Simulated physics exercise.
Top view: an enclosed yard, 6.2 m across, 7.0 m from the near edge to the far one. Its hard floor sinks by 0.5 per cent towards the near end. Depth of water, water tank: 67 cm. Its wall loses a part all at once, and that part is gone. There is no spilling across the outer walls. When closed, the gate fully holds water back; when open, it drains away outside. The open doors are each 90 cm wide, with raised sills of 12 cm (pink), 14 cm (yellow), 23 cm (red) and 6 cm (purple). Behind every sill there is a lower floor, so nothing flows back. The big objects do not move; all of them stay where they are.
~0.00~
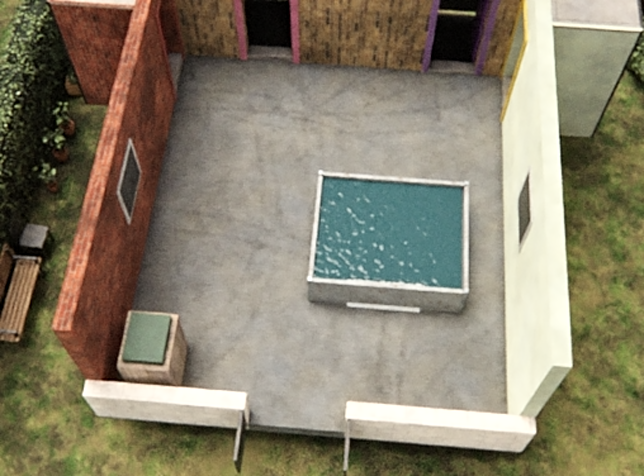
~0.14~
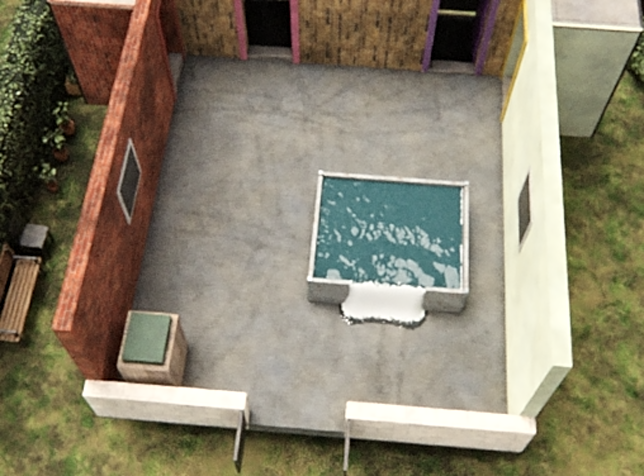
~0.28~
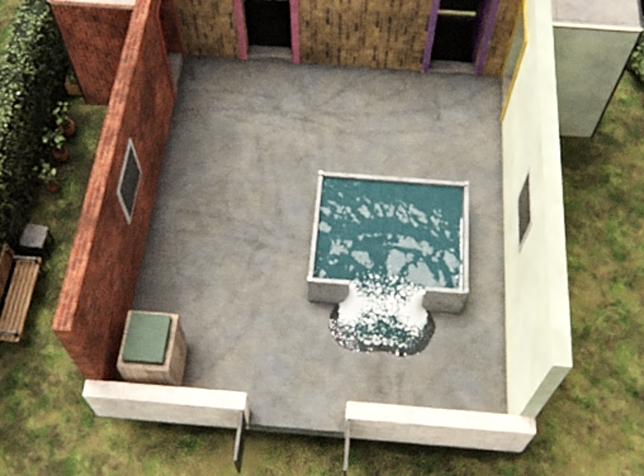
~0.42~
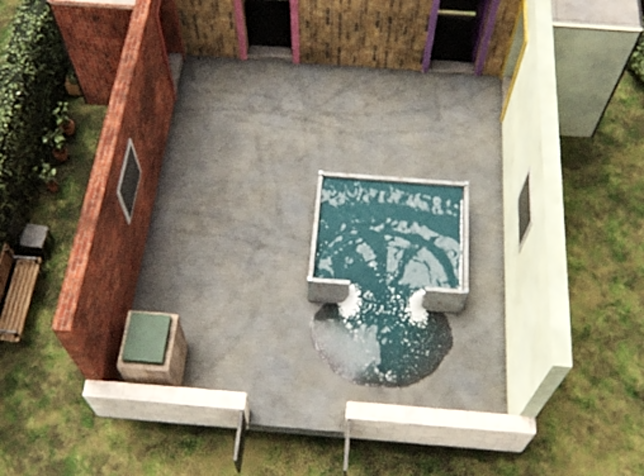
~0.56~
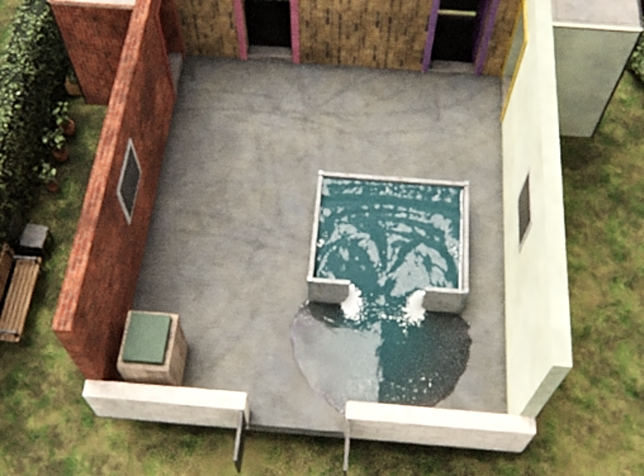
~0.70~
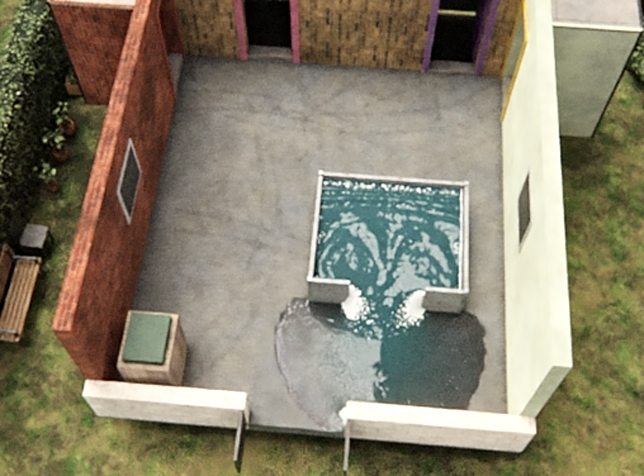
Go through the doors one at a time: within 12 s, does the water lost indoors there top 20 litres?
As I see it, the pink door lets in a smaller amount than the limit, the yellow door lets in a smaller amount than the limit, the red door lets in a smaller amount than the limit, the purple door lets in a larger amount than the limit.
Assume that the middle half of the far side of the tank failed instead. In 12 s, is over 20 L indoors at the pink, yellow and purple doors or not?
Pink falls short; yellow exceeds; purple exceeds.
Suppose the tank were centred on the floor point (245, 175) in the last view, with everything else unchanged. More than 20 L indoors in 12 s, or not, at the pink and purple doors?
Well, pink ends up inside the mark and purple ends up inside the mark.
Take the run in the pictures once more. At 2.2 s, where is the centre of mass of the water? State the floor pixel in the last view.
Roughly (395, 303) in the last picture.
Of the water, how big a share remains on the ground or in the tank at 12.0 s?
62 %.
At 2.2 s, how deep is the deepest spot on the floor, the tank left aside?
Some 44 cm deep.
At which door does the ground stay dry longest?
That's the red door.
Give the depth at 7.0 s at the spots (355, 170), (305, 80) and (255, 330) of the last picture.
Approximately 0, 2 and 2 centimetres, going through them in turn.
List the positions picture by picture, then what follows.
The first frame shows still water, 67 cm deep, in the water tank at (390, 233).
In the second frame, water pours out at (386, 297) and has run 0.7 m, to (344, 313); typically 10 cm deep outside, 67 cm at the water tank's back.
In the third frame, water pours out at (386, 298) and has run 0.9 m, to (349, 344); typically 12 cm deep outside, 67 cm at the water tank's back.
In the fourth frame, water pours out at (385, 299) and has run 1.4 m, to (351, 376); typically 9 cm deep outside, 67 cm at the water tank's back.
In the fifth frame, the front is at a hidden place, 2.0 m from the gap at (386, 298); 3.9 m2 of floor is under water; 62 cm left at the back of the water tank.
In the sixth frame, the front is at a hidden place, 2.3 m from the gap at (386, 298); 4.9 m2 of floor is under water; 56 cm left at the back of the water tank.
After 1.4 s water covers 15 % of the floor and is deepest (44 cm) near (507, 430); pink door not reached, yellow door not reached, red door not reached, purple door not reached.
After 2.2 s water covers 20 % of the floor and is deepest (44 cm) near (496, 429); pink door not reached, yellow door not reached, red door not reached, purple door not reached.
After 3.5 s water covers 35 % of the floor and is deepest (28 cm) near (496, 429); pink door not reached, yellow door not reached, red door not reached, purple door not reached.
After 7.0 s water covers 75 % of the floor and is deepest (18 cm) near (379, 419); pink door 1 cm at the sill, 0 L in, yellow door 10 cm at the sill, 5 L in, red door not reached, purple door 11 cm at the sill, 69 L in.
After 12.0 s water covers 100 % of the floor and is deepest (10 cm) near (496, 429); pink door 2 cm at the sill, 0 L in, yellow door 7 cm at the sill, 5 L in, red door 8 cm at the sill, 0 L in, purple door 6 cm at the sill, 103 L in.
